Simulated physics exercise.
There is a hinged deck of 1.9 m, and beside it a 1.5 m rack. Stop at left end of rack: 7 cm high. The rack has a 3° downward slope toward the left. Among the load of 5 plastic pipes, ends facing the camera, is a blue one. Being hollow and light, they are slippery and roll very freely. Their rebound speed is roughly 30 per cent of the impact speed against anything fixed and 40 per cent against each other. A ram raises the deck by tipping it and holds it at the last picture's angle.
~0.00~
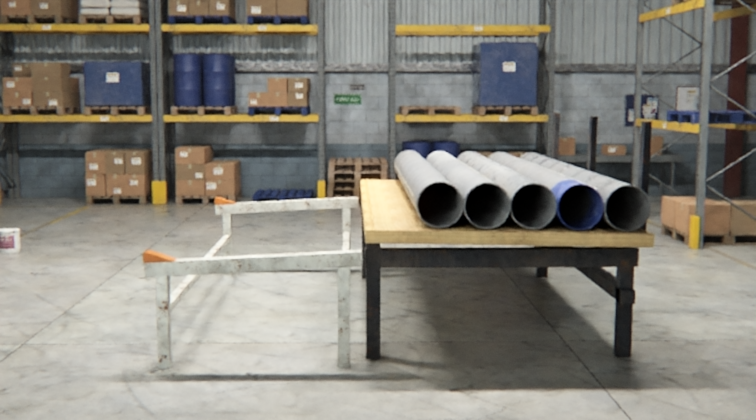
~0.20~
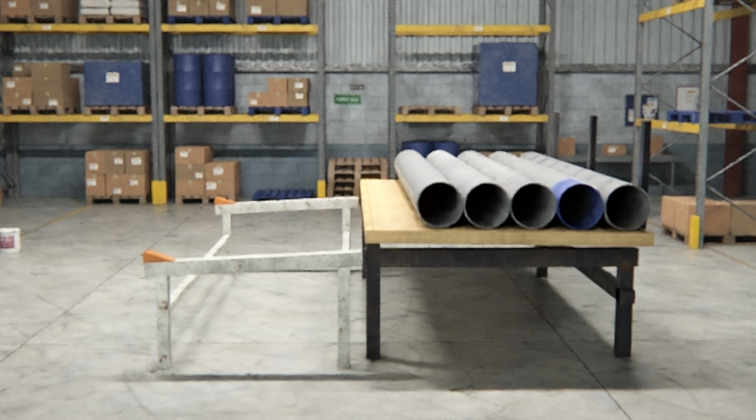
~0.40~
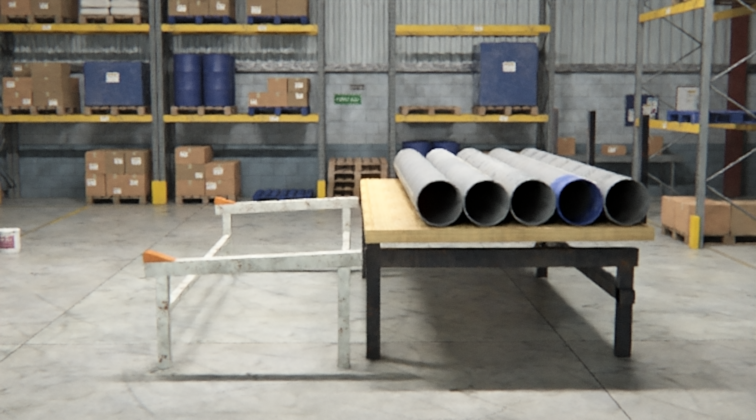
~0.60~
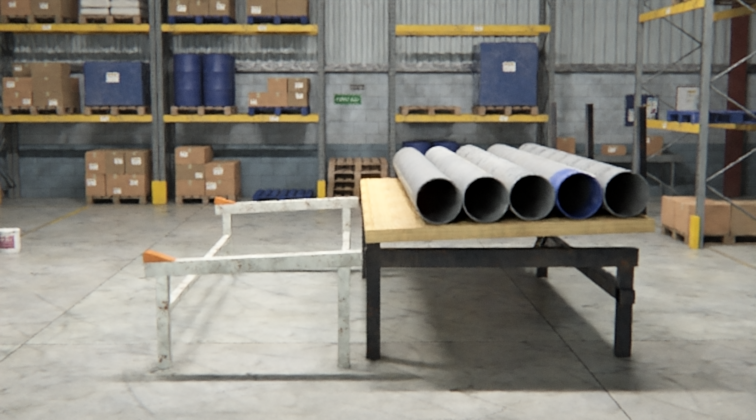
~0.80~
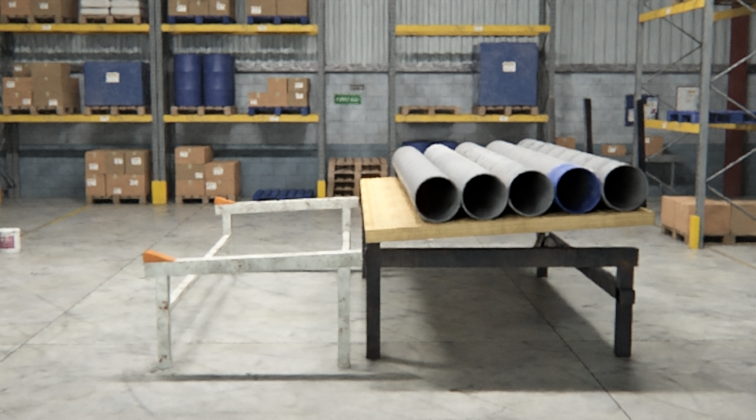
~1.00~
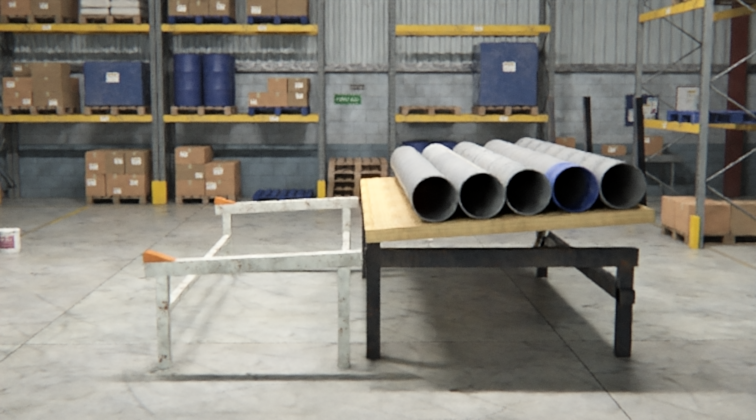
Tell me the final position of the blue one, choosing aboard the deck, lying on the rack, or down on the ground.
Lying on the rack.
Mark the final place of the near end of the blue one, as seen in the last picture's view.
It comes to rest around (198, 237).
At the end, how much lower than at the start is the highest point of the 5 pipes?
Drop: Approx. 15 centimetres.
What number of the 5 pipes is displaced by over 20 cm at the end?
In total, 5.
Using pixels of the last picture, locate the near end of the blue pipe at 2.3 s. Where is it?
Near (521, 193).
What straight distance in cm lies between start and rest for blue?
For blue, 260.
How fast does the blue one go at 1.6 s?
0.3 m/s, give or take.
After 1.6 s, blue is on the deck, 135 cm from the hinge, rolling left; 0 past the stop so far.
After 2.3 s, blue is on the deck, 105 cm from the hinge, rolling left; 0 past the stop so far.
After 3.1 s, blue is on the deck, 60 cm from the hinge, rolling left; 0 past the stop so far.
After 4.0 s, blue is on the rack, 140 cm from the rack's far end, rolling left; 0 past the stop so far.
At rest (7.4 s), blue is on the rack, 40 cm from the rack's far end; 2 past the stop so far.
